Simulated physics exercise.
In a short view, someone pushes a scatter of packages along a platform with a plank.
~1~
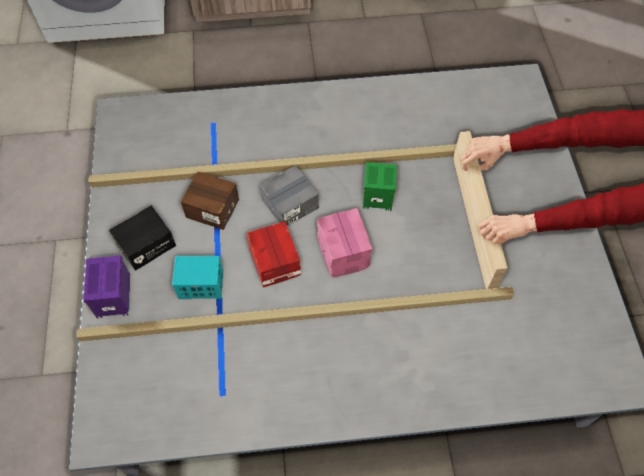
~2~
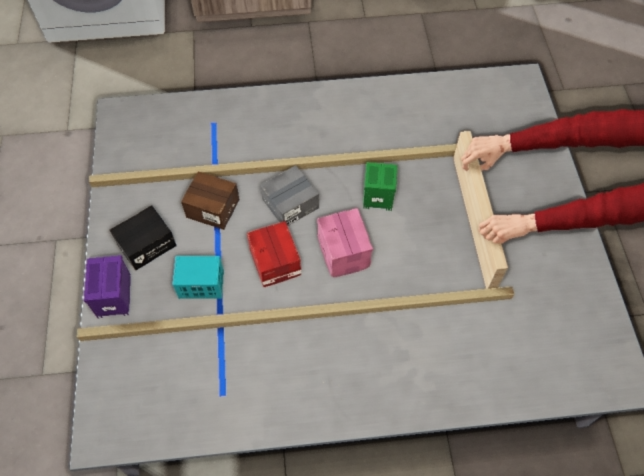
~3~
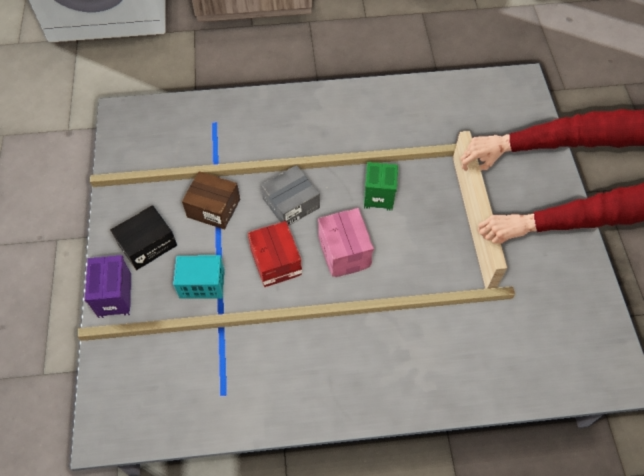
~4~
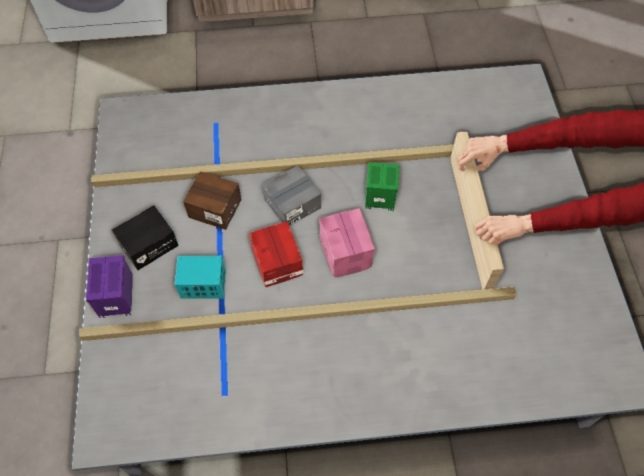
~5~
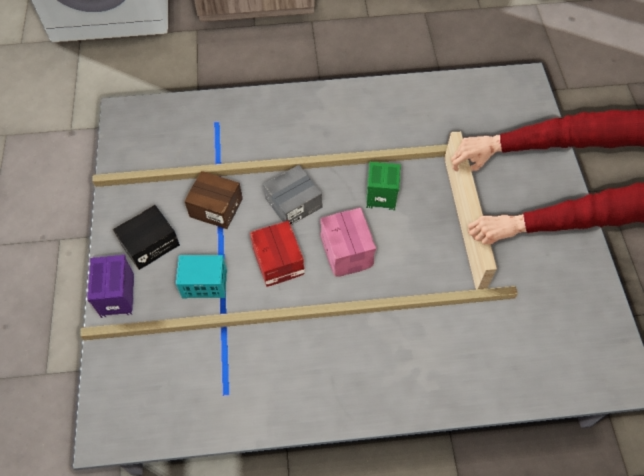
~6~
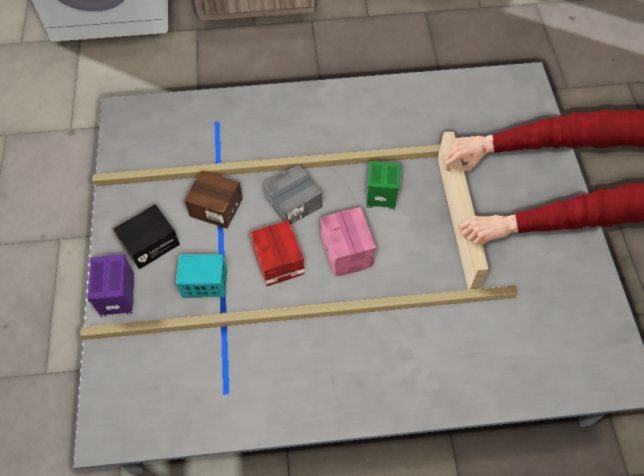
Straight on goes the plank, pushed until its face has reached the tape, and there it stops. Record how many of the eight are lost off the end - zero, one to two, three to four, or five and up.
I expect only one or two to drop off the edge.
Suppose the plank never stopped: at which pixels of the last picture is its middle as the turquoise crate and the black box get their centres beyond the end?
The middle is at (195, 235) when it's the turquoise crate, and at (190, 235) when it's the black box.
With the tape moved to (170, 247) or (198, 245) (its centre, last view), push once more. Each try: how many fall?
It comes to 4, then 1.
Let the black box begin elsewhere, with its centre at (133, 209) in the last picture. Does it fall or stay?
Put there, it simply leaves the top.
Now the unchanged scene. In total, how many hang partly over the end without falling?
That would be 0.
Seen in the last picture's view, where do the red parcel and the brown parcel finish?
The red parcel stops around (157, 262); the brown parcel around (121, 199).
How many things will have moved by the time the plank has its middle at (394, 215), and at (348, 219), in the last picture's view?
Counts: 1, 3.
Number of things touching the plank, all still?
2 of them.
Early on, none off yet; purple tote at rest near (112, 286); black box at rest near (147, 237); turquoise crate at rest near (202, 276).
A while later, none off yet; purple tote at rest near (112, 286); black box at rest near (147, 237); turquoise crate moving near (198, 278).
Finally, the number that fall off is one or two; lost, purple tote.
